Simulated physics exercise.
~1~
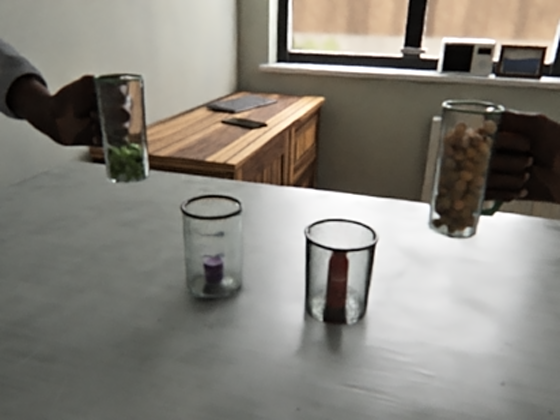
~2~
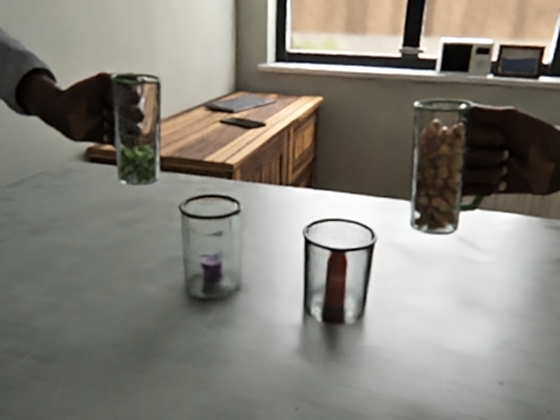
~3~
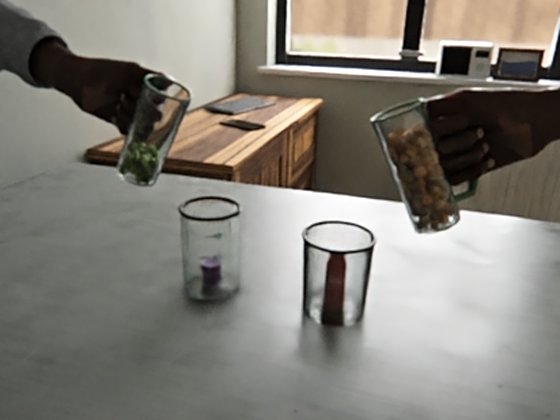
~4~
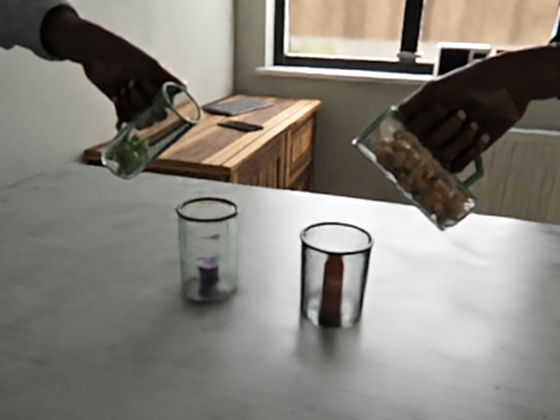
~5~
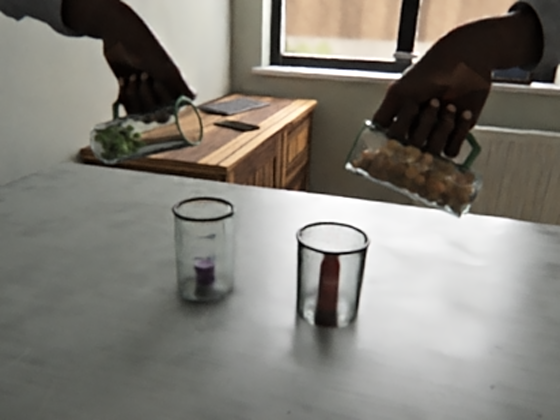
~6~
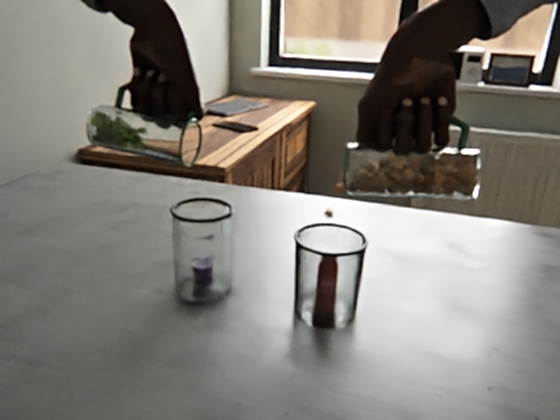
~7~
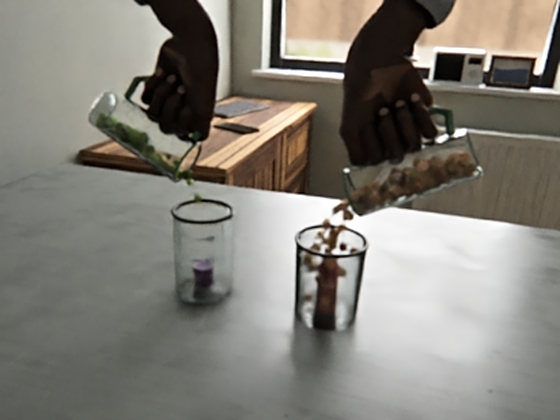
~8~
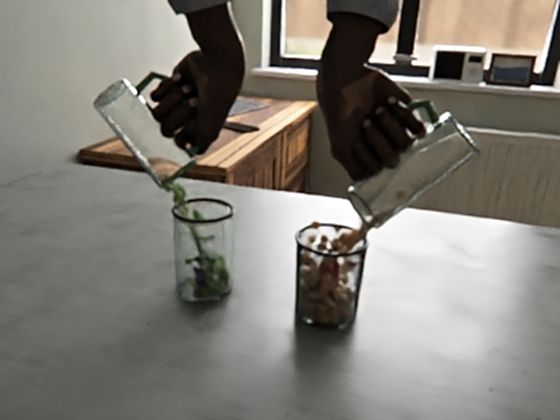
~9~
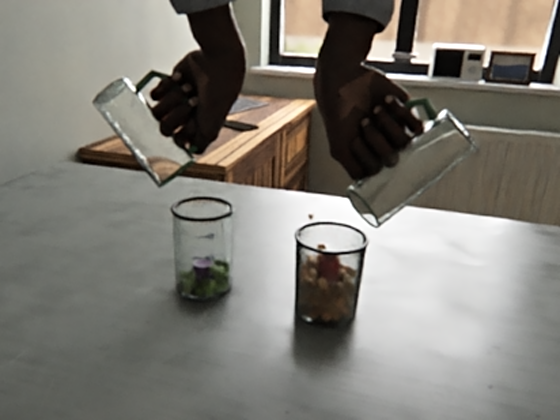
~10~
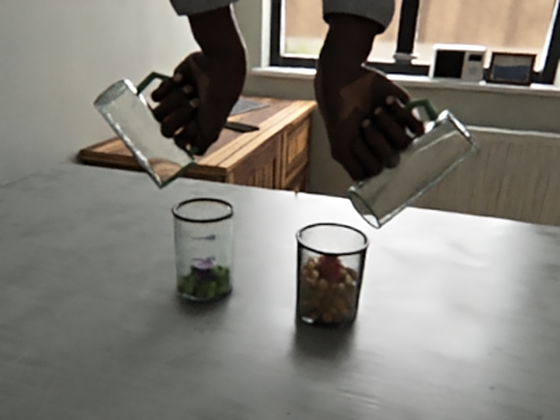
Two hands tipping glass mugs, pouring green bits left and tan chunks right into glasses, leaving purple and red objects still showing.
